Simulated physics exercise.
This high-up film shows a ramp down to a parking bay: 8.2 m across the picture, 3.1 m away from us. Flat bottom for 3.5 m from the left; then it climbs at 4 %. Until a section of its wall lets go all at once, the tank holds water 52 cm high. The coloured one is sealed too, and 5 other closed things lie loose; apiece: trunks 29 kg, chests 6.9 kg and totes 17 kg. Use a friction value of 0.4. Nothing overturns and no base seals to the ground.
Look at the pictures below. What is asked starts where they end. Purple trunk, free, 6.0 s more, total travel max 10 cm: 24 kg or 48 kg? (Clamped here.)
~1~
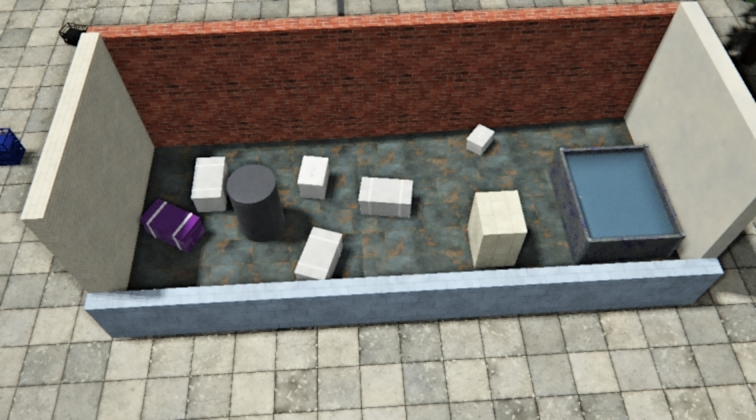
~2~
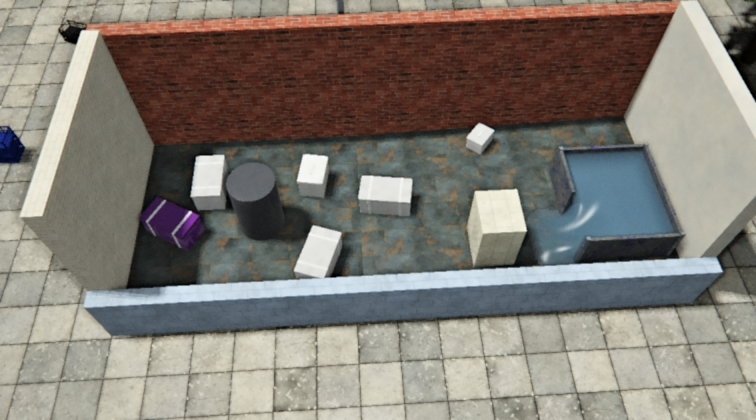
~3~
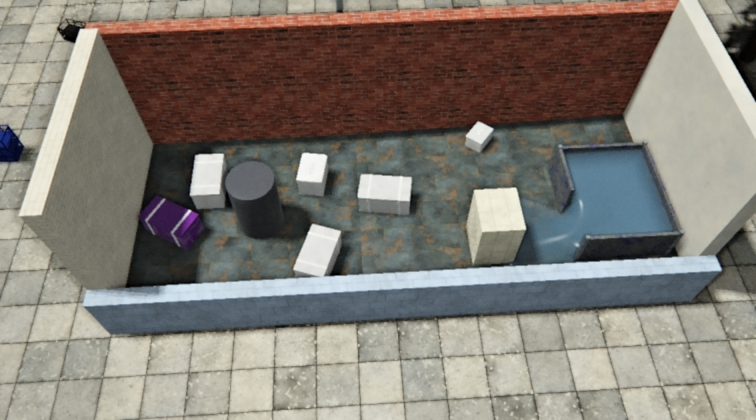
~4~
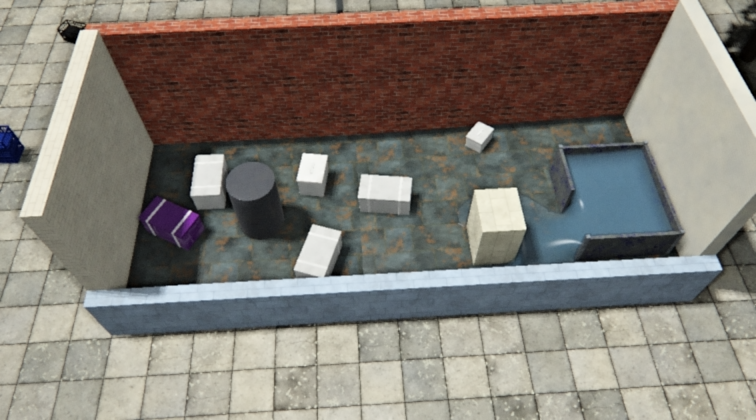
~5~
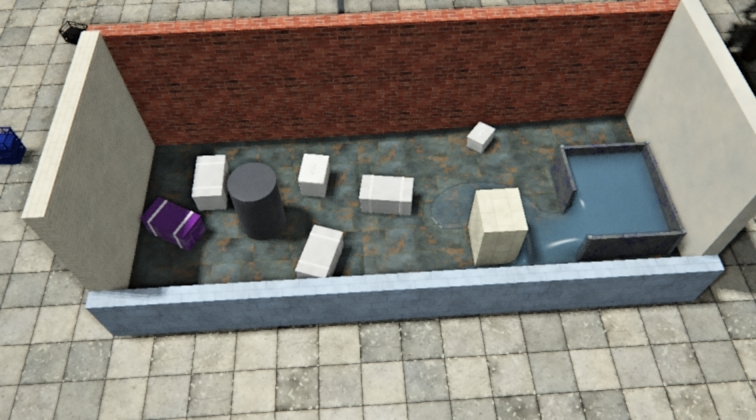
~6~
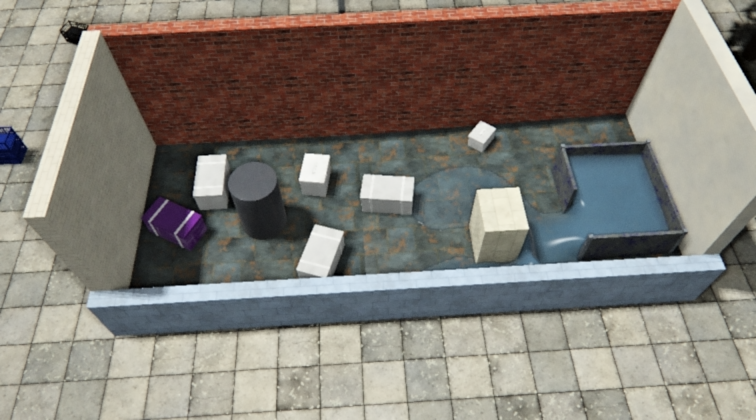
Result: Only 48 kg passes.
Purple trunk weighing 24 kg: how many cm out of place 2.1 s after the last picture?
Roughly 0 cm.
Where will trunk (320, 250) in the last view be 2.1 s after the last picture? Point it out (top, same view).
Roughly at (266, 238).
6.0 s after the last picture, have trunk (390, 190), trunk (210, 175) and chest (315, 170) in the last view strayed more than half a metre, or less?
In sequence: Within the mark / within the mark / beyond the mark.
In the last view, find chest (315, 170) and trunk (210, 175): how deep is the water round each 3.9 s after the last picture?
I'd put it at 6 cm and 2 cm respectively.
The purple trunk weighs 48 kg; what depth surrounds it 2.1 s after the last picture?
Depth: Approx. 0 cm.
Then, 0.4 s after the last picture the purple trunk would be 0 cm from its start with 24 kg and 0 cm from its start with 48 kg; 0 cm of water round it then.
Then, 2.1 s after the last picture the purple trunk would be 0 cm from its start with 24 kg and 0 cm from its start with 48 kg; 0 cm of water round it then.
Then, 3.9 s after the last picture the purple trunk would be 0 cm from its start with 24 kg and 0 cm from its start with 48 kg; 3 cm of water round it then.
Then, 6.0 s after the last picture the purple trunk would be 34 cm from its start with 24 kg and 0 cm from its start with 48 kg; 8 cm of water round it then.
